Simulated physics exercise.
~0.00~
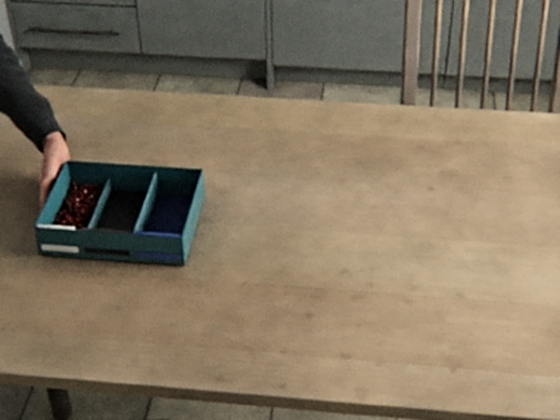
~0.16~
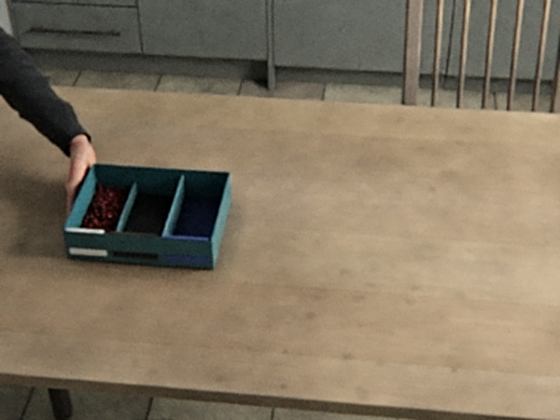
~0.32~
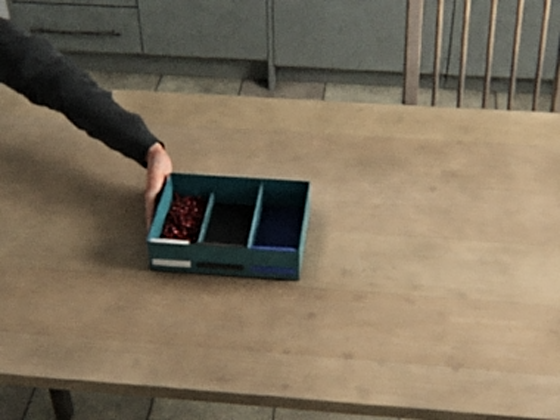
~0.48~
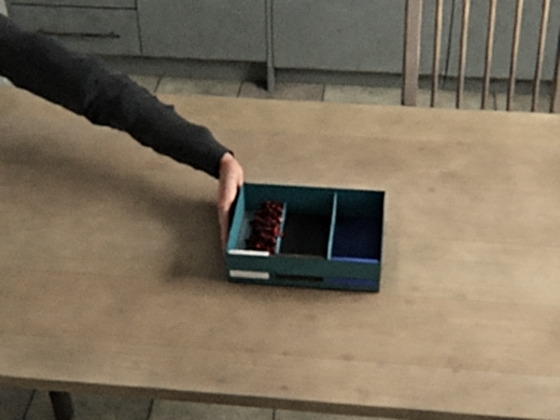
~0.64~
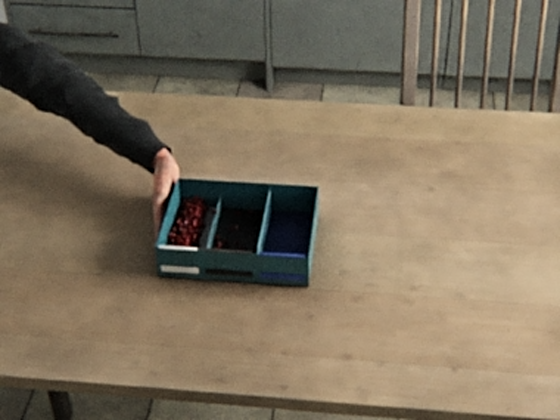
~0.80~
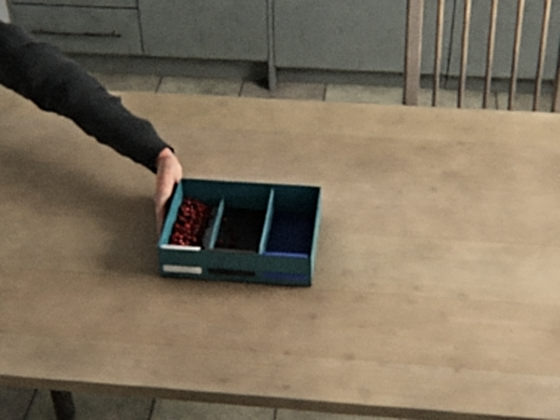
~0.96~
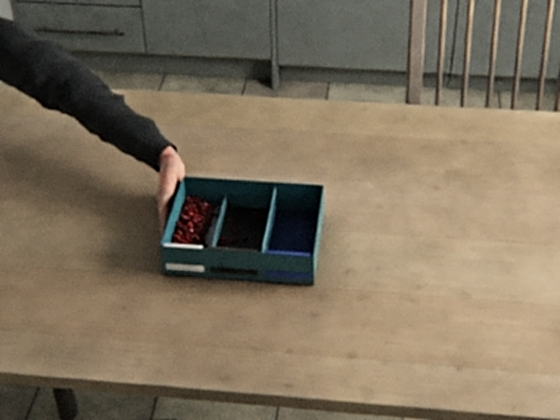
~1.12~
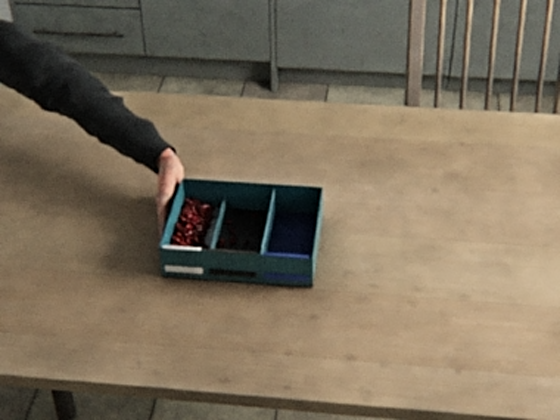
On a wooden table, a hand slides a divided tray of beans right, then back left.
